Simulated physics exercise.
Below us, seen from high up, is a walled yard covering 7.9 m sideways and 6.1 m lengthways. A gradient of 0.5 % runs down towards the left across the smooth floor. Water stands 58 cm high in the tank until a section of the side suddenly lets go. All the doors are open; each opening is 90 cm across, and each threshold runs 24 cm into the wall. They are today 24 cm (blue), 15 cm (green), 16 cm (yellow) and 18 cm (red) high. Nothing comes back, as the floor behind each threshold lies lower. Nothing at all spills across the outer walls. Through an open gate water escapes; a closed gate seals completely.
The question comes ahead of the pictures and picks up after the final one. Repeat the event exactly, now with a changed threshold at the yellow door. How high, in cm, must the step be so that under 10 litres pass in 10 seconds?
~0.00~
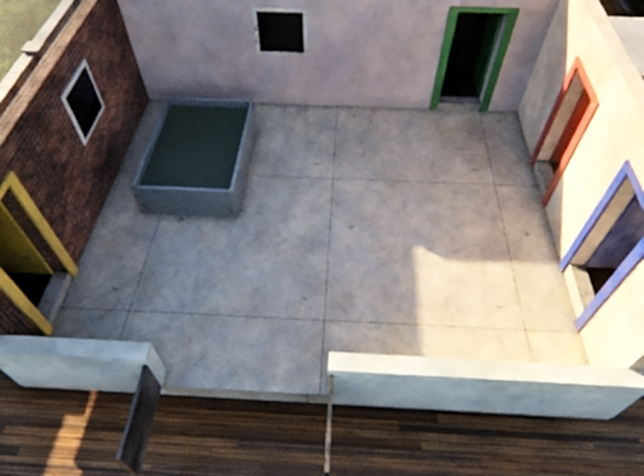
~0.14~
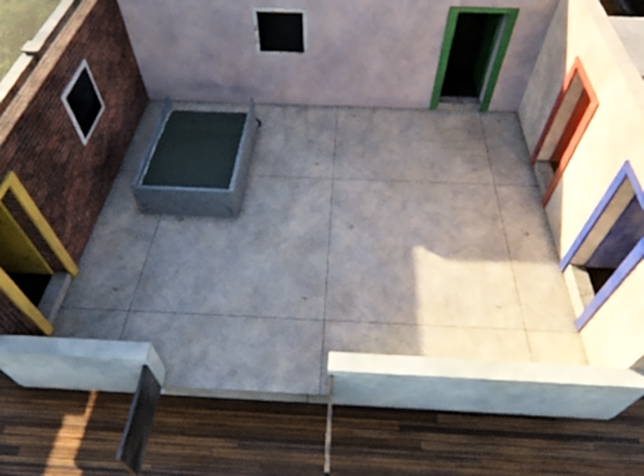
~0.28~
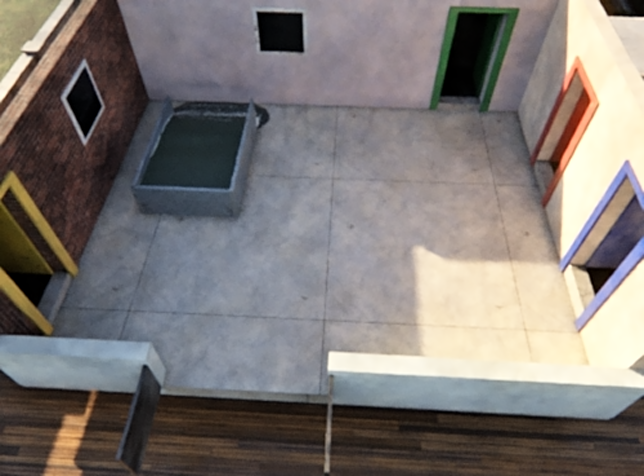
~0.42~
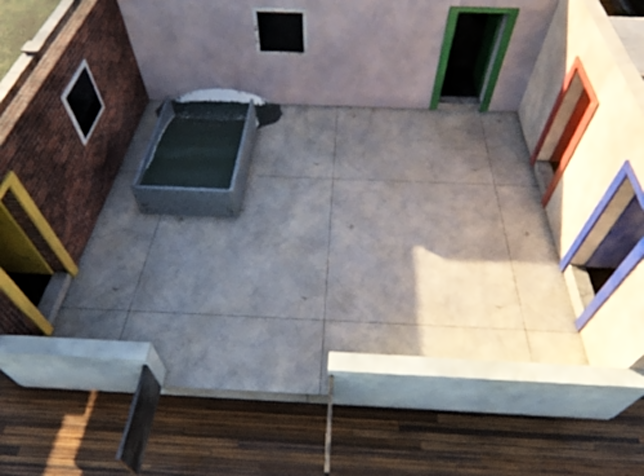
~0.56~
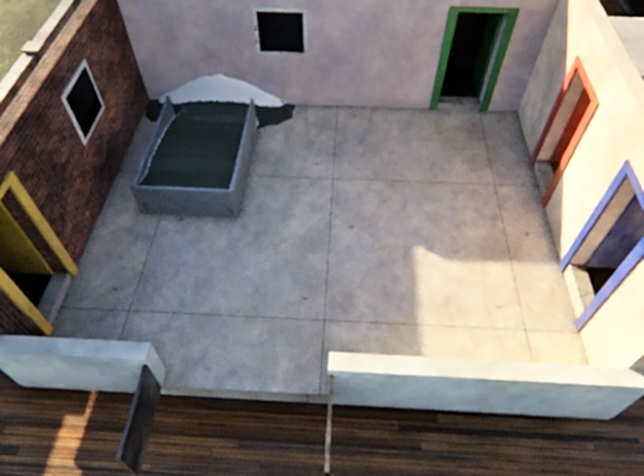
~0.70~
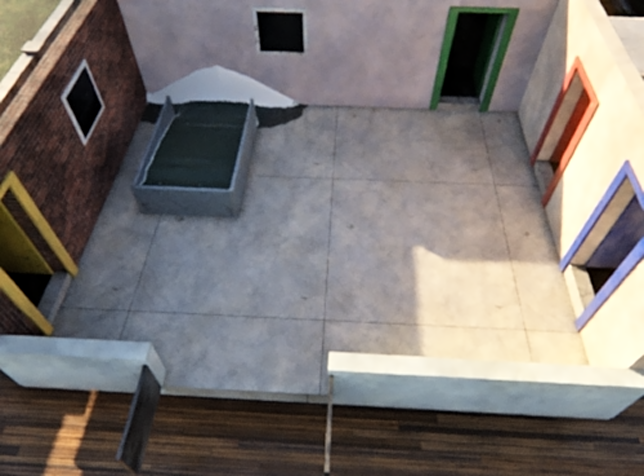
Roughly 7 cm.
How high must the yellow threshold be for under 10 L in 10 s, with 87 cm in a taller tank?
Roughly 11.0 centimetres.
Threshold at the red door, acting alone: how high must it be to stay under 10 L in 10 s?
At the red door it takes roughly 8.0 centimetres.
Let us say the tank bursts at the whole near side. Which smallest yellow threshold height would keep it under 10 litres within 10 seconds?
In that case you'd want it roughly 22 cm high.
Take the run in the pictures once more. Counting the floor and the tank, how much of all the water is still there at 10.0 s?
Roughly 96 %.
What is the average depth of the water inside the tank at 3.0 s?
It averages close to 20 centimetres.
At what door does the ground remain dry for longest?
The blue one.
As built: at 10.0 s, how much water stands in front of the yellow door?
6.5 cm.
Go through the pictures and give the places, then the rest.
Still water, 58 cm deep, in the tank at (198, 144); the yellow door at (33, 265) is dry, in the first picture.
The gap is on the far side, the front 0.3 m out at a hidden place; the back of the tank holds 58 cm, in the second picture.
Water pours out on the far side and has run 0.7 m, to a hidden place; about 10 cm deep outside, 58 cm at the back, in the third picture.
The front is at (274, 104), 0.9 m from the gap on the far side; 1.8 m2 of floor is wet, 58 cm left at the back, in the fourth picture.
The front is at (290, 105), 1.0 m from the gap on the far side; 1.9 m2 of floor is wet, 58 cm left at the back, in the fifth picture.
Water pours out on the far side and has run 1.3 m, to (304, 105); about 18 cm deep outside, 55 cm at the back; the yellow door at (33, 265), 4.6 m from the gap, is still 4.4 m from the nearest water, in the sixth picture.
After 1.4 s water covers 10 % of the floor, deepest (48 cm) near (157, 104); it has not reached the yellow door.
After 3.0 s water covers 40 % of the floor, deepest (29 cm) near (154, 109); 8 cm at the yellow door, 0 litres in over its 16 cm threshold.
After 10.0 s water covers 95 % of the floor, deepest (10 cm) near (146, 109); 7 cm at the yellow door, 0 litres in over its 16 cm threshold.
At the yellow door as built, the water arrived by 2.8 s and peaked near 10 cm at 3.2 s.
With a threshold of 6 cm, 15 litres would have come in within the 10 s; with 8 cm, 5 litres. So under 10 litres takes about 7 cm.
